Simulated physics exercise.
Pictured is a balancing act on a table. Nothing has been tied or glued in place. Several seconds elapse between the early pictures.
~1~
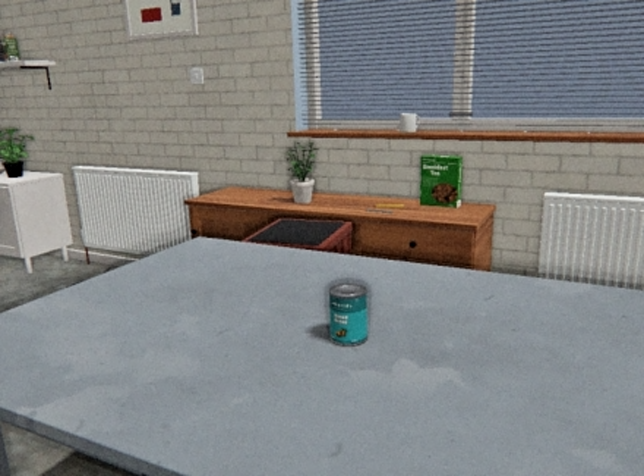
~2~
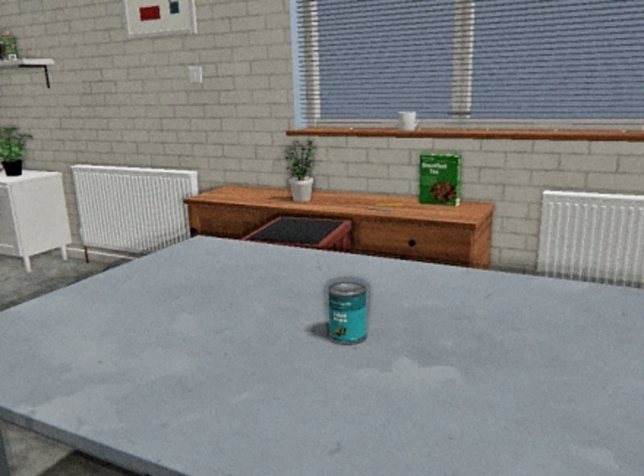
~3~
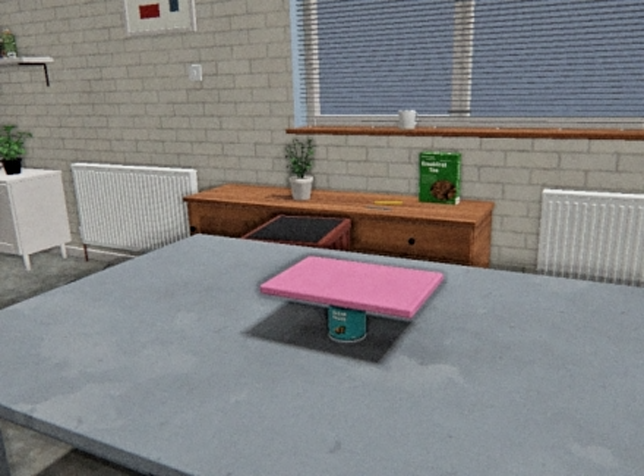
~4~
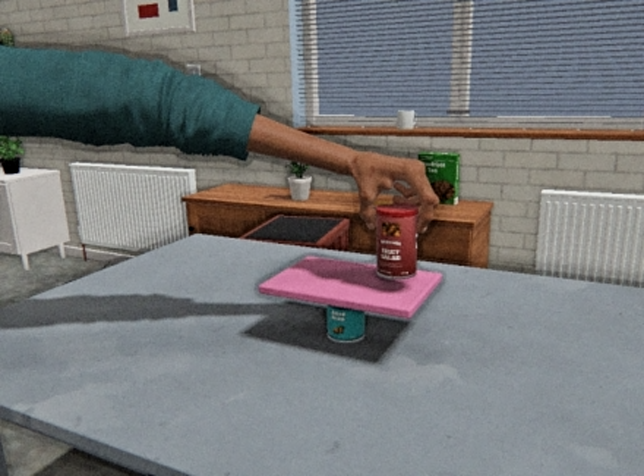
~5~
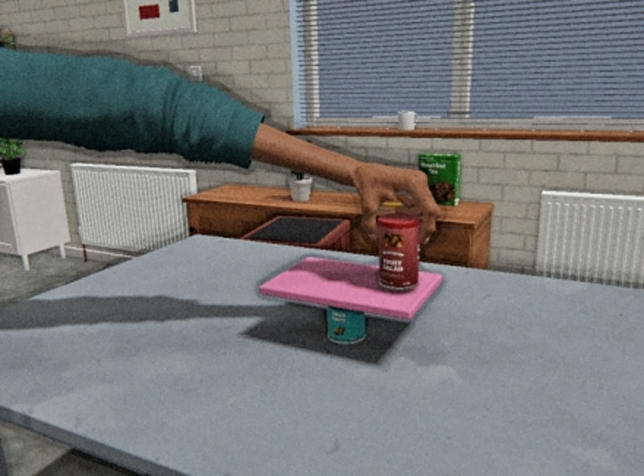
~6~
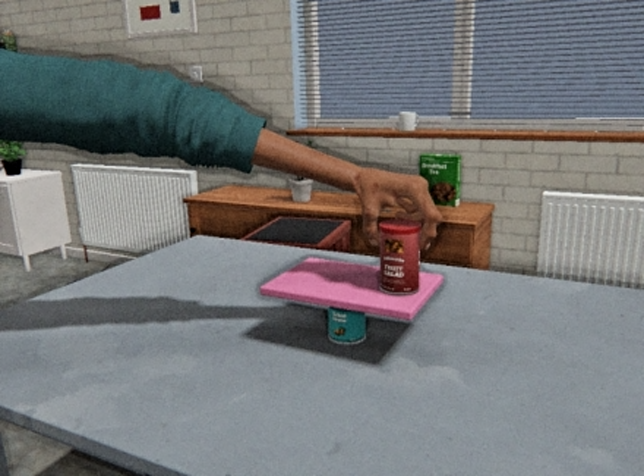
The clip opens on a turquoise tin standing alone on a grey table, and then a flat pink board rests on top of it. A hand reaches in from the left holding a red tin above the right side of the board, lowers it slightly onto the surface, and keeps hold of it.
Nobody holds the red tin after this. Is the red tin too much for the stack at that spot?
Seems it proves too shaky for that.
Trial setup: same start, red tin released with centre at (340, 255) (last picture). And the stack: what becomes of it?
Outcome: Stable.
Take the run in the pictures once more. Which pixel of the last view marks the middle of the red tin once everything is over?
Near (465, 336).
Then, 0.30 s on from there, red tin now fallen; pink lid turned 43° from how it was put.
Then, 0.50 s on from there, pink lid turned 54° from how it was put.
In the end, fallen, red tin; toppled in the stack, pink lid; turquoise tin unmoved. At the end, from the last picture's camera, red tin near (465, 336). The stack loses its balance.
